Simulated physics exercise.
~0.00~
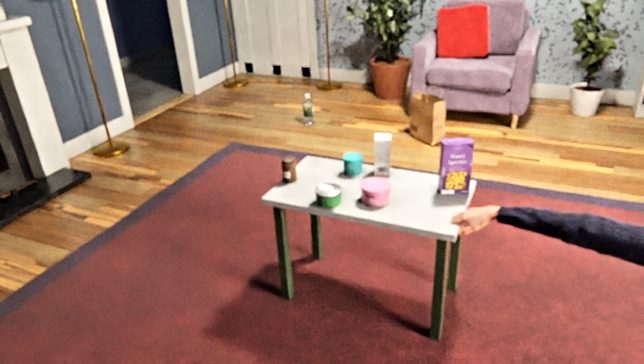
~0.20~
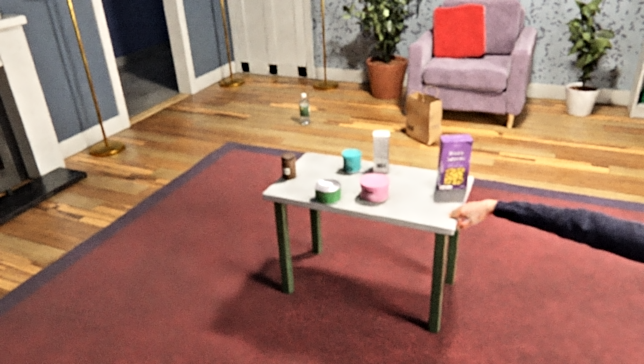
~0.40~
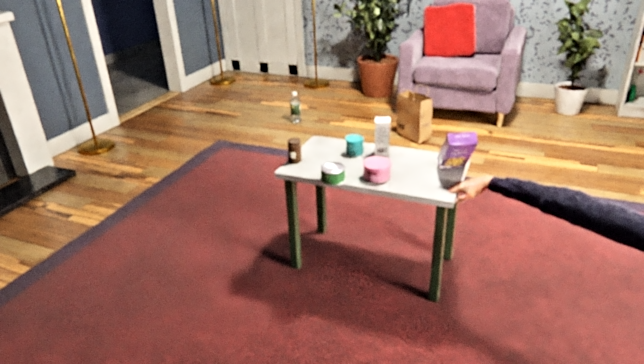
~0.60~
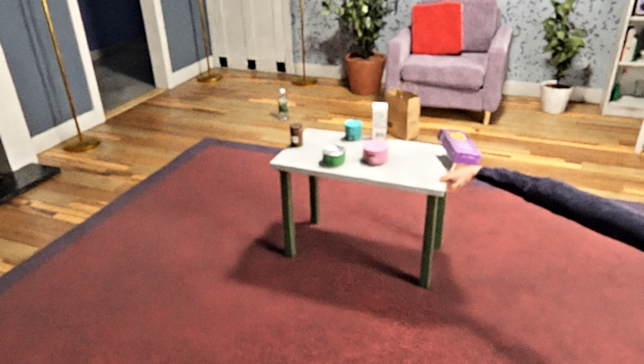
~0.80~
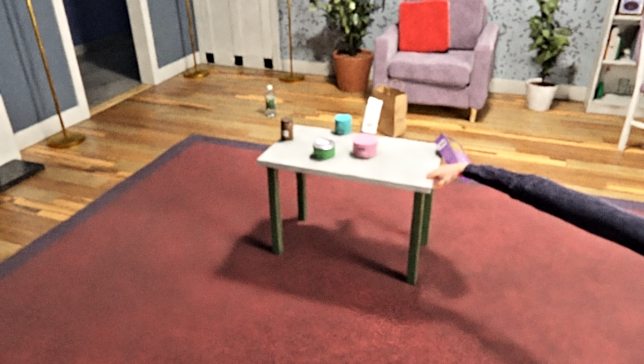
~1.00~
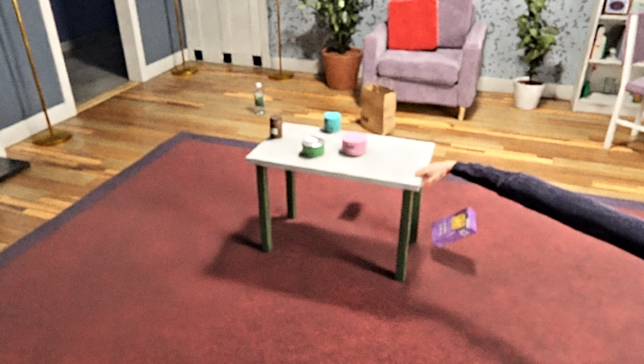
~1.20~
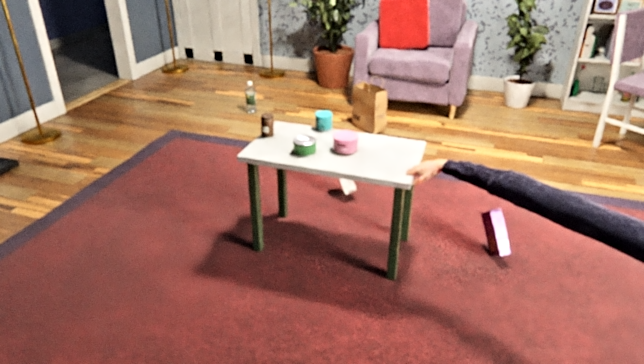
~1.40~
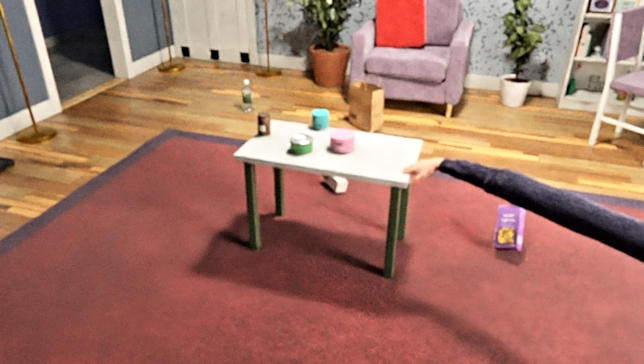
A dark-sleeved arm reaches in from the right and grips the corner of a small white table with green legs, seen from slightly above in a living room with a red rug and a lilac armchair. On top stand a purple packet, a white carton, a pink tub, a green tub, a turquoise tin and a brown jar. The table moves away, and the packet tips over and drops off the right side. The carton leans and falls behind. Both end on the rug, while the other four remain standing on the table.
